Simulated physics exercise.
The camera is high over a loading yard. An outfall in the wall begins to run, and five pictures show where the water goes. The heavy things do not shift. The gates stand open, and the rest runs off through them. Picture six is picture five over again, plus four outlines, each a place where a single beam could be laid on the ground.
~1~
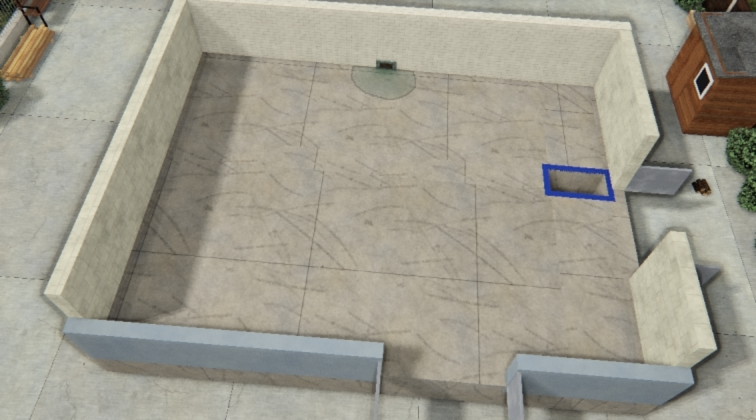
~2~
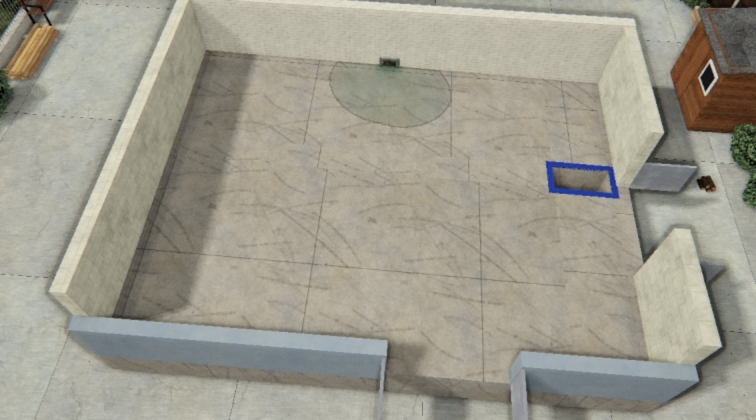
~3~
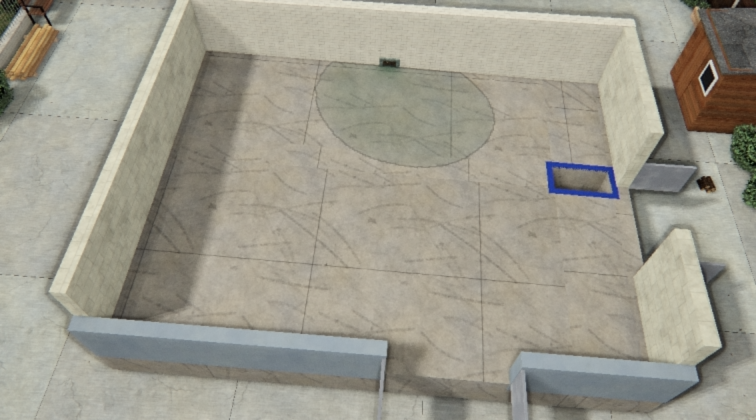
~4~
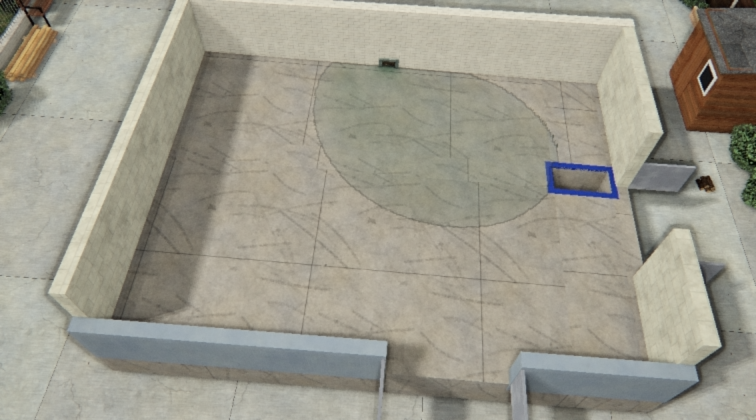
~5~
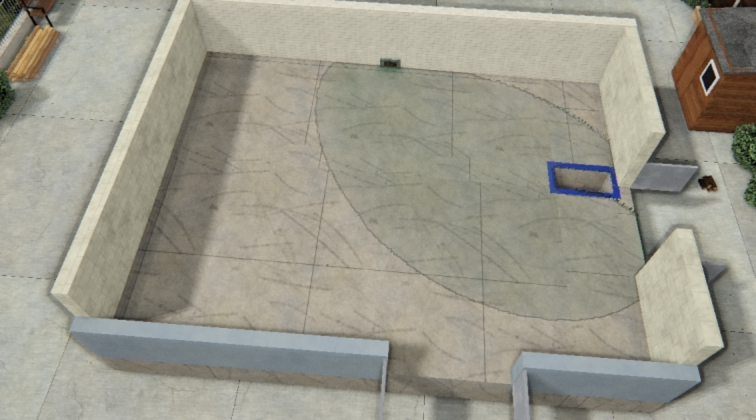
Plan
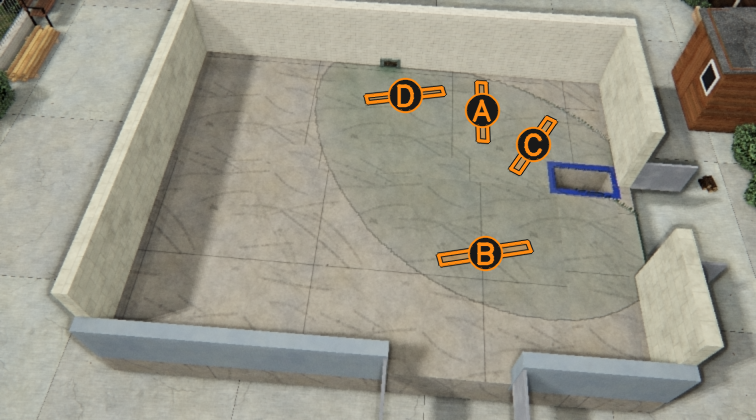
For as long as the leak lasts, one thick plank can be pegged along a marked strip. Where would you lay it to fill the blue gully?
Go for D.
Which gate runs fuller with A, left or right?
The right gate.
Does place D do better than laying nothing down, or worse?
Better.
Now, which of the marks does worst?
A it is.
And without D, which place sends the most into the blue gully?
Here it is place B.
In orange, A from (483, 141) to (481, 82); B from (439, 260) to (529, 246); C from (515, 171) to (551, 119); D from (366, 99) to (442, 91).
Choosing A, about 9 % of the stream goes into the blue gully, about 90 % out by the gates.
Choosing B, about 29 % of the stream goes into the blue gully, about 66 % out by the gates.
Choosing C, about 17 % of the stream goes into the blue gully, about 81 % out by the gates.
Choosing D, about 50 % of the stream goes into the blue gully, about 47 % out by the gates.
